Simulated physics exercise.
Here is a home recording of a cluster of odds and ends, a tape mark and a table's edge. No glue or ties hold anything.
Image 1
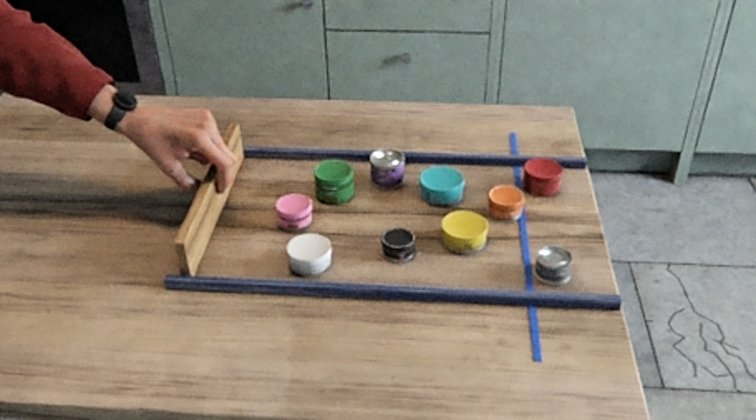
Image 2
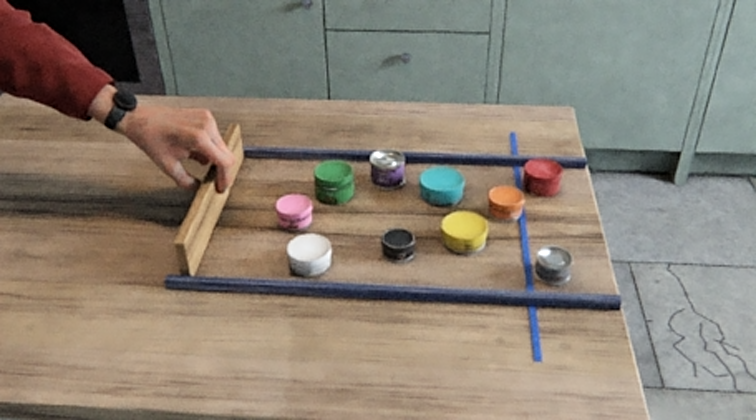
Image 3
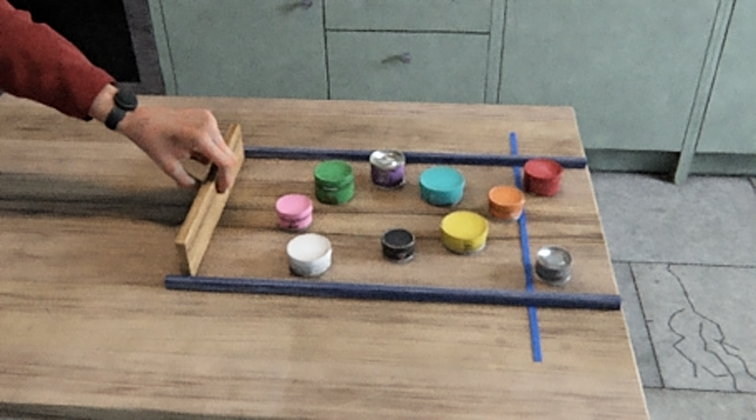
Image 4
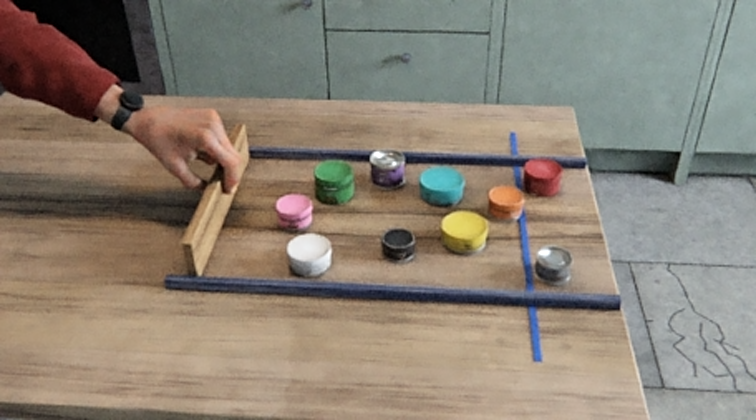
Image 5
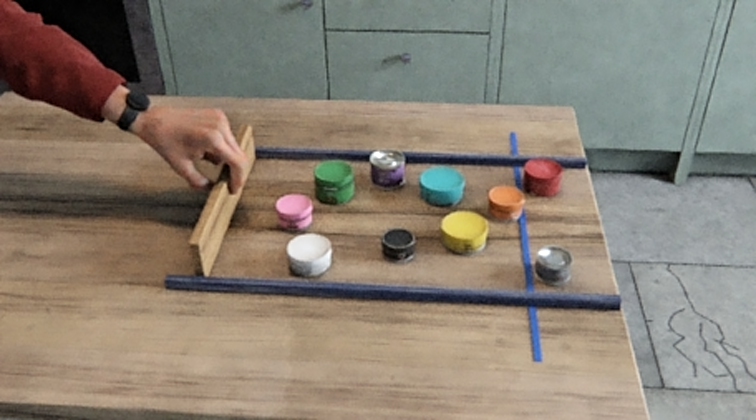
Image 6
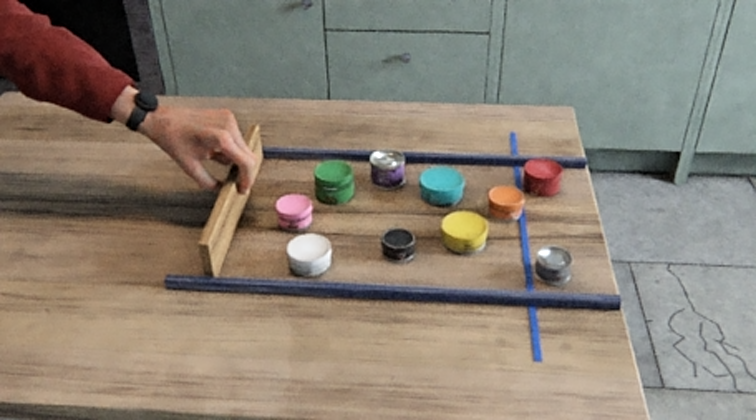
On a wooden table, a hand held a wooden board upright beside a scattering of small colourful pots between two dark rails, then slid it slightly to the right while the pots stayed still.
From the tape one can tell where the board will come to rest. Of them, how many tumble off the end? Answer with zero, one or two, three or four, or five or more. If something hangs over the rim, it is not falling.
One or two.
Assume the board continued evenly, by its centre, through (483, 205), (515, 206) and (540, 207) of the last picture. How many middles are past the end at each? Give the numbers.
Going through the three places, I get 0, 1 and 1.
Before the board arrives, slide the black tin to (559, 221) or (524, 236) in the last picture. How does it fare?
Results in order - still up; still up.
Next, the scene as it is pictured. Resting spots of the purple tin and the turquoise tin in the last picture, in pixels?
The purple tin ends at (536, 169) and the turquoise tin at (571, 185).
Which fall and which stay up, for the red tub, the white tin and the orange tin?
Red tub - goes, white tin - stays, orange tin - stays.
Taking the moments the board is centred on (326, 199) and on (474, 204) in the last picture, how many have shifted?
In order, the tallies are 3 and 9.
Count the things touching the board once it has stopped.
Number: 5.
Soon after, none off yet; red tub at rest near (542, 177); grey pot at rest near (553, 265); orange tin at rest near (506, 204).
In the end, the number that fall off is one or two; gone, red tub.
